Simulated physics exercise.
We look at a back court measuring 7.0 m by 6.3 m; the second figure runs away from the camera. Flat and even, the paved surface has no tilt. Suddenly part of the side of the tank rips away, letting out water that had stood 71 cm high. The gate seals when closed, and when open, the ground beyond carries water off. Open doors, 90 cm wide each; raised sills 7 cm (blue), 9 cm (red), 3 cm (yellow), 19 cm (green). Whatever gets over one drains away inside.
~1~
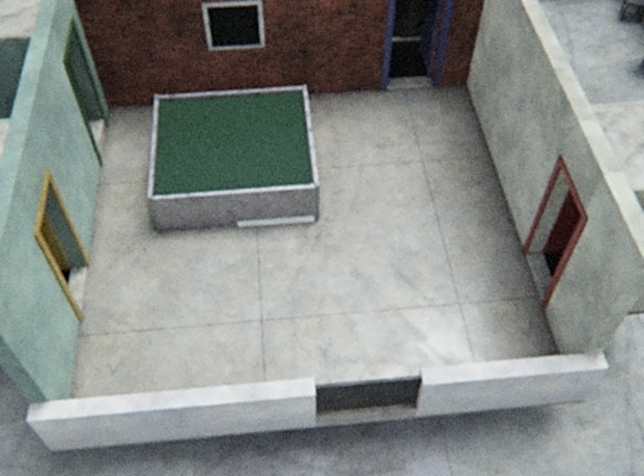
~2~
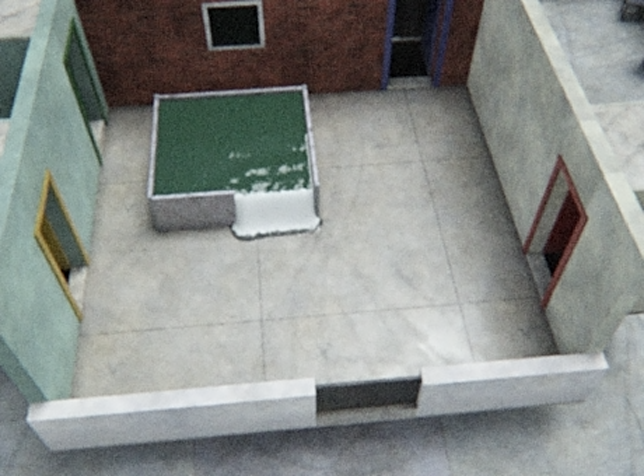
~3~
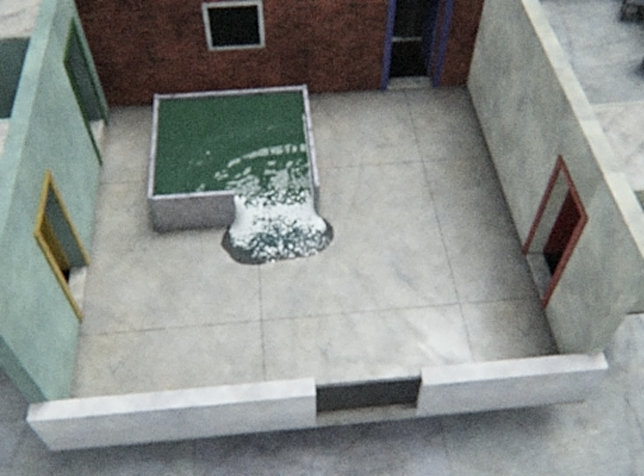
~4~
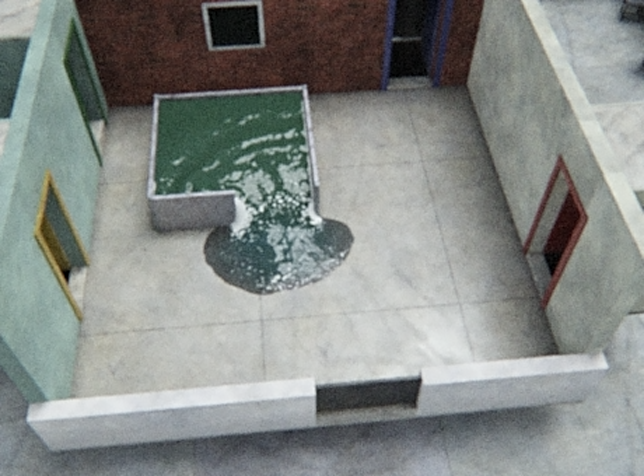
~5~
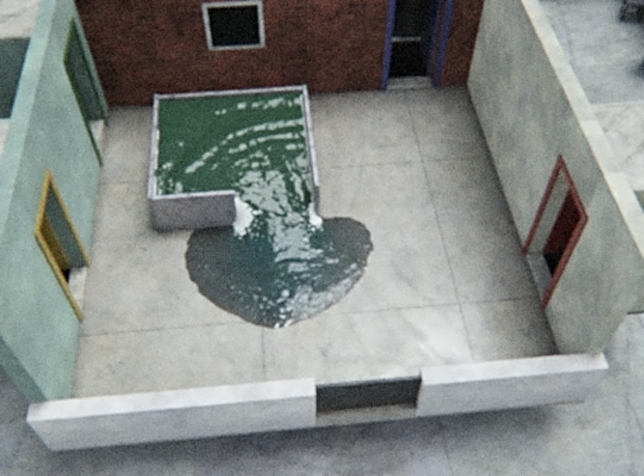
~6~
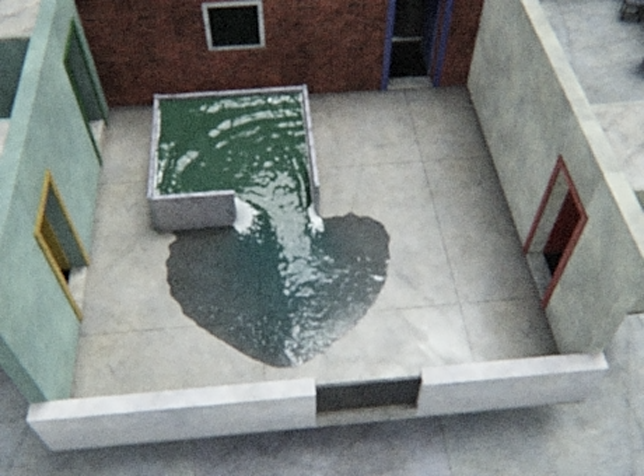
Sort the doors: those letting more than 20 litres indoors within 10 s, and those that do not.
The blue door is among those letting more in; the red door is among those letting more in; the yellow door is among those letting more in; the green door is among those that do not.
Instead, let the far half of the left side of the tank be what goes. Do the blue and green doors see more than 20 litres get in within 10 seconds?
Blue stays inside, green goes beyond, judged against that limit.
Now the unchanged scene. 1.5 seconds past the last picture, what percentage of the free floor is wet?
40 %.
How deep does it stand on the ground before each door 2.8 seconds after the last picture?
Depths in centimetres - blue: 0, red: 14, yellow: 6, green: 0.
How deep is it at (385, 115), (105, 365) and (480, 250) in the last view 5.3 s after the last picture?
3, 16, 10 cm.
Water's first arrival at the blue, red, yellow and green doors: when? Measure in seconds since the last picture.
Blue: 4.5 s; red: 1.6 s; yellow: 1.8 s; green: 4.0 s.
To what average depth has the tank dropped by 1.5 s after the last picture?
Mean depth: About 43 cm.
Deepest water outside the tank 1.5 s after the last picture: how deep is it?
Roughly 36 cm.
Then, 0.7 s after the last picture water covers 30 % of the floor and is deepest (40 cm) near (291, 229); blue door not reached, red door not reached, yellow door not reached, green door not reached.
Then, 1.5 s after the last picture water covers 40 % of the floor and is deepest (36 cm) near (294, 403); blue door not reached, red door not reached, yellow door not reached, green door not reached.
Then, 2.8 s after the last picture water covers 50 % of the floor and is deepest (35 cm) near (562, 378); blue door not reached, red door 14 cm at the sill, 4 L in, yellow door 6 cm at the sill, 1 L in, green door not reached.
Then, 5.3 s after the last picture water covers 90 % of the floor and is deepest (20 cm) near (562, 378); blue door 15 cm at the sill, 13 L in, red door 15 cm at the sill, 48 L in, yellow door 8 cm at the sill, 25 L in, green door 3 cm at the sill, 0 L in.
Then, 9.3 s after the last picture water covers 100 % of the floor and is deepest (19 cm) near (166, 105); blue door 12 cm at the sill, 91 L in, red door 11 cm at the sill, 82 L in, yellow door 6 cm at the sill, 60 L in, green door 13 cm at the sill, 0 L in.
